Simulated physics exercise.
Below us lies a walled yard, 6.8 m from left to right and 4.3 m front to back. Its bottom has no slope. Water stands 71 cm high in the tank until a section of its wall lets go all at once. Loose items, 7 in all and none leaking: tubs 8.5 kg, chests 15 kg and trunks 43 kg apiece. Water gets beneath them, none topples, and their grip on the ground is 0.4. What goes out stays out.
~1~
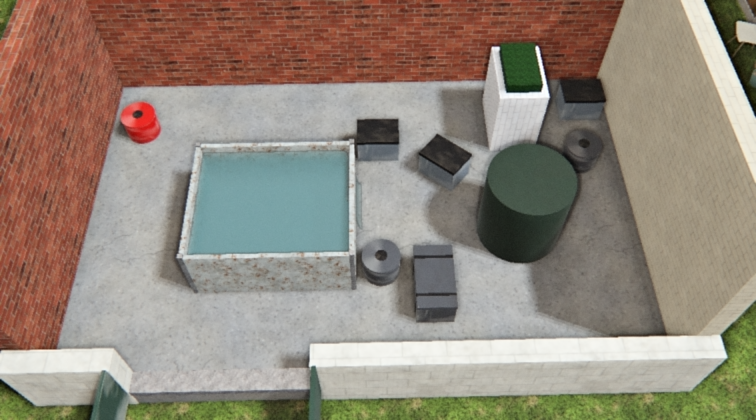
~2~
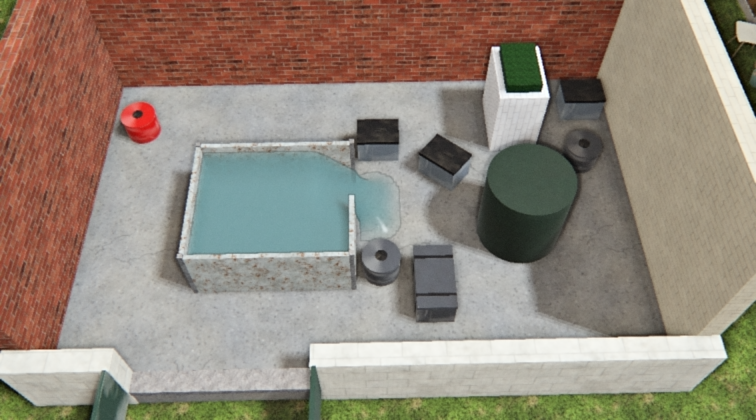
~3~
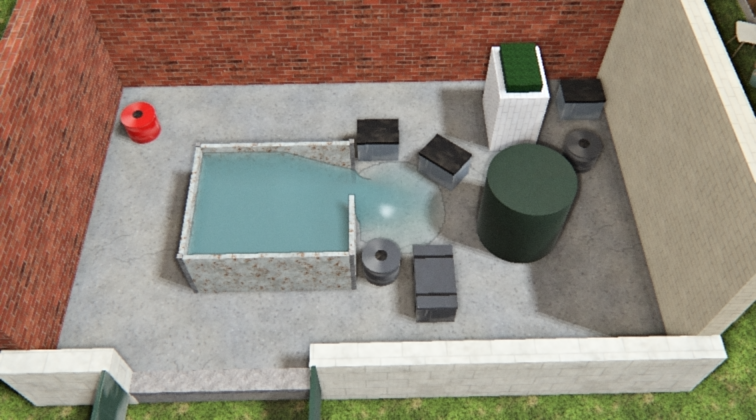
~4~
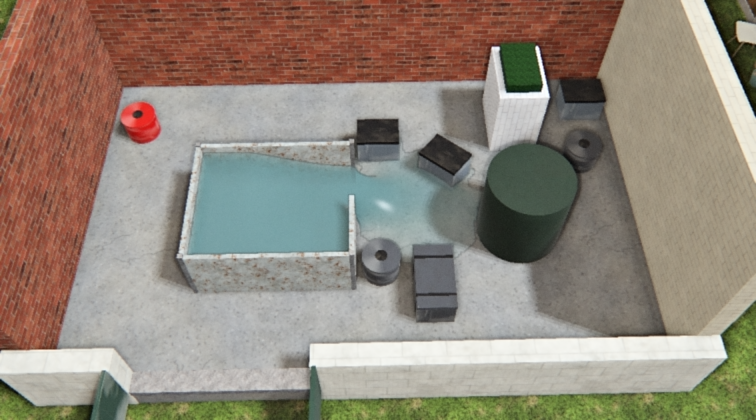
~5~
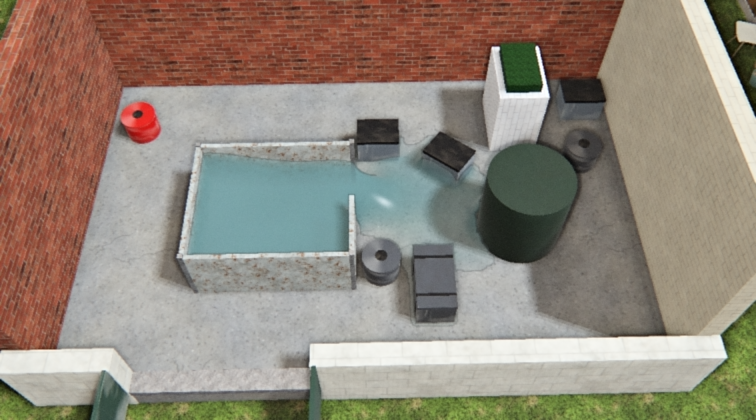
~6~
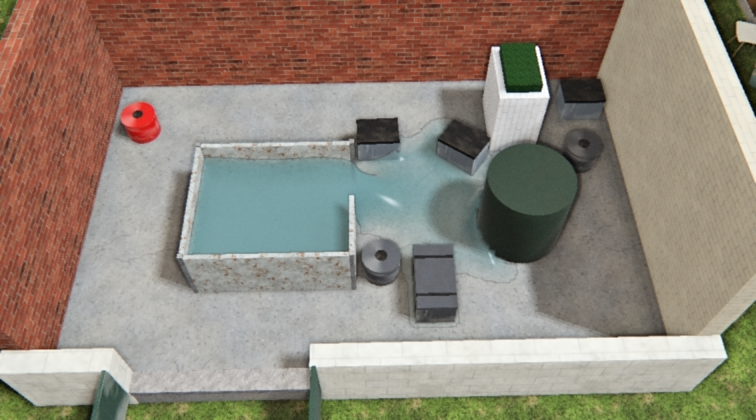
The clip opens on a walled yard where water fills a stone-sided tank. A gap appears in the tank's right side and water pours through, spreading between the dark boxes to the large green cylinder. The angled dark box shifts slightly right, while the red tub stays still at upper left.
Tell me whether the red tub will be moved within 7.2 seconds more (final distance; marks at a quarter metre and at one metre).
The red tub stays put.
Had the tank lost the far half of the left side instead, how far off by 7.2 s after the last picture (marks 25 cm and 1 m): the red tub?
In that case the red tub gets carried off.
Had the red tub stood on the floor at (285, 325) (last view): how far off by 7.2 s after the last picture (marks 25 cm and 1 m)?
It travels far.
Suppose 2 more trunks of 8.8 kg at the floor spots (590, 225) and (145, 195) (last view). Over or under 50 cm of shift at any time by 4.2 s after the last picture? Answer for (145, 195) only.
It is under.
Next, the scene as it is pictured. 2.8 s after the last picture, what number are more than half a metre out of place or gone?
By then 1.
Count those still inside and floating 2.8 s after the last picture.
3 of them.
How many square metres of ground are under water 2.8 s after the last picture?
About 19 m2.
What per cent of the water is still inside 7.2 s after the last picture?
Some 98 per cent remains.
Then, 0.9 s after the last picture the red tub is near (138, 115), 0.0 m from its start, aground; 0 of 7 are out; 2 afloat.
Then, 2.8 s after the last picture the red tub is near (138, 115), 0.0 m from its start, aground; 0 of 7 are out; 3 afloat.
Then, 4.8 s after the last picture the red tub is near (138, 115), 0.0 m from its start, aground; 0 of 7 are out; 2 afloat.
Then, 7.2 s after the last picture the red tub is near (138, 115), 0.0 m from its start, aground; 0 of 7 are out; 3 afloat.
